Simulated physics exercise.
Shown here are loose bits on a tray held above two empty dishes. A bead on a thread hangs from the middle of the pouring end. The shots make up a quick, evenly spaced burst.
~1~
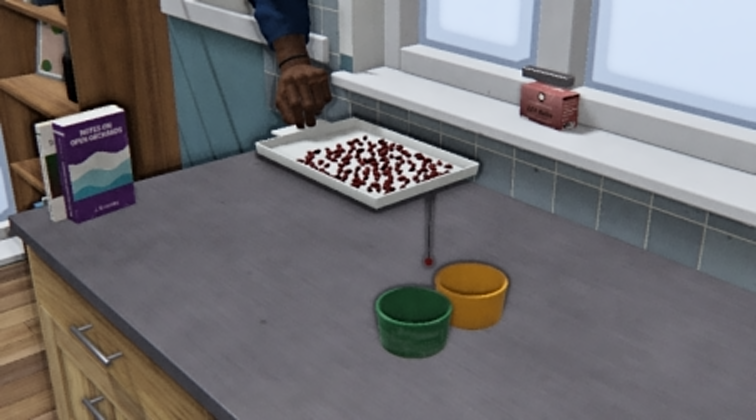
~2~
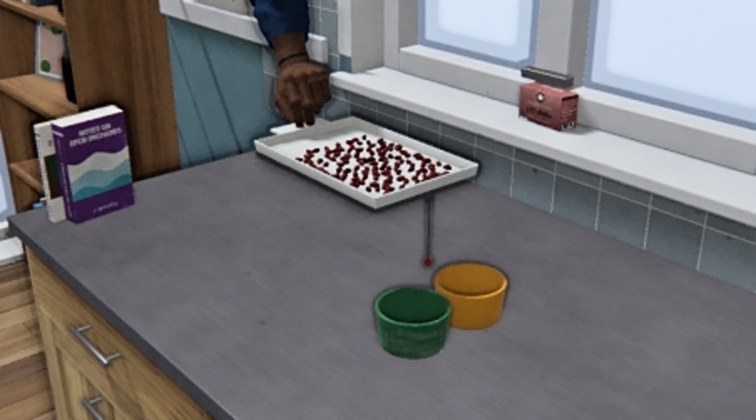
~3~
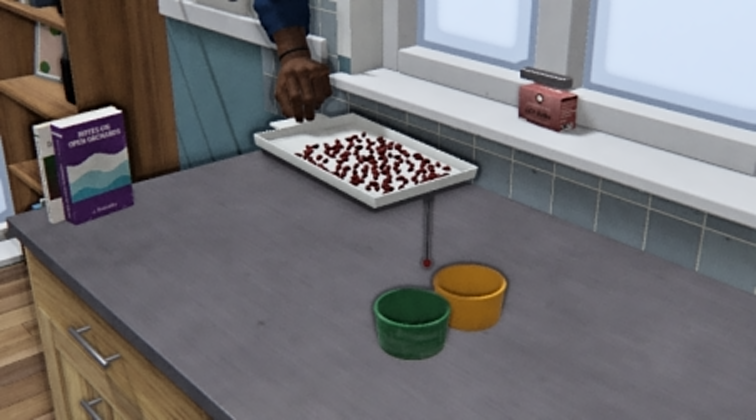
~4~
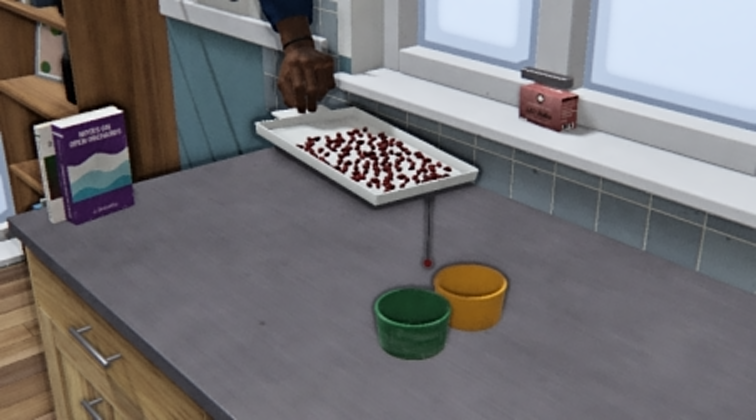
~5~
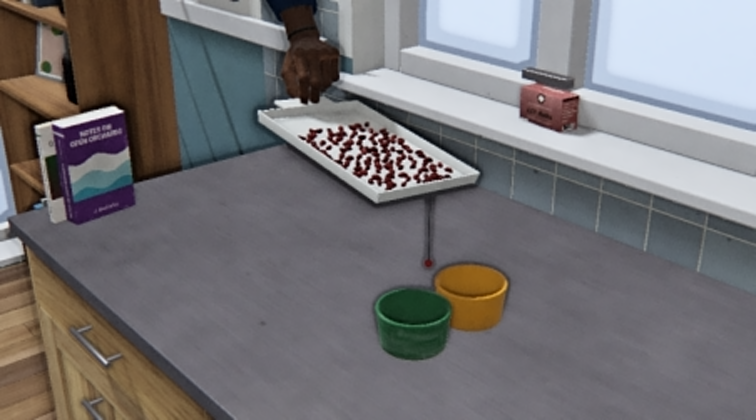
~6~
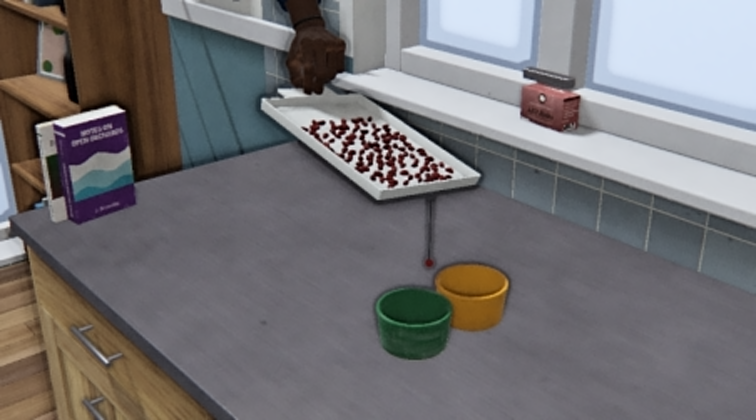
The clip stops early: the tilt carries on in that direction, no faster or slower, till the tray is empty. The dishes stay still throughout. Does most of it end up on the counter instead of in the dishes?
Yes, most of it lands on the counter.
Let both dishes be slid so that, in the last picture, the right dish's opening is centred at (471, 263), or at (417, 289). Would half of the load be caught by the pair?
The bulk of it and then Short of half.
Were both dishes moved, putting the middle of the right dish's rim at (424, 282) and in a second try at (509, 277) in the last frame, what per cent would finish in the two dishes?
It comes to roughly 0 per cent in one try and roughly 0 per cent in the next.
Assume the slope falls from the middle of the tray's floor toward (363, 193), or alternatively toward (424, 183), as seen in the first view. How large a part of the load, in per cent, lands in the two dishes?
In turn, 20 percent and then 70 percent.
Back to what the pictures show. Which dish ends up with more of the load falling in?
The fuller one is the right side.
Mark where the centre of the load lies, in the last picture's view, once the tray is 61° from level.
The load is centred near (437, 157).
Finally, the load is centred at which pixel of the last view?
Centre at rest, last view: Approx. (467, 290).
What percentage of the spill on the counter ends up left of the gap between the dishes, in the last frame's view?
Reading: Around 20 %.
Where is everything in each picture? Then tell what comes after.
Corners of the pouring end (376, 197) and (477, 164), level; middle of the load (375, 164), kidney beans; left dish (439, 334); right dish (496, 306); bead on its thread (429, 262), in the first frame.
Corners of the pouring end (376, 197) and (476, 165), level; middle of the load (374, 164), in the second frame.
Corners of the pouring end (375, 197) and (475, 167), tipped barely, lowest at the right corner; middle of the load (373, 162), in the third frame.
Corners of the pouring end (377, 194) and (476, 170), tipped a little, lowest at the right corner; middle of the load (375, 158), in the fourth frame.
Corners of the pouring end (379, 192) and (477, 172), tipped a little, lowest at the right corner; middle of the load (376, 155), in the fifth frame.
Corners of the pouring end (381, 189) and (478, 175), tipped clearly, lowest at the right corner; middle of the load (378, 150); left dish (439, 336); right dish (496, 308), in the sixth frame.
Just after the last frame, tray tipped steeply; almost all on the tray; just a few in the air.
A moment on, tray tipped past a quarter turn; the larger part on the tray; just a few in the right dish; about a tenth outside both; just a few in the air.
Further on, tray tipped past a quarter turn; roughly a quarter in the right dish; the larger part outside both.
When it is over, tray tipped past a quarter turn; not one in the left dish; roughly a quarter in the right dish; the larger part outside both.
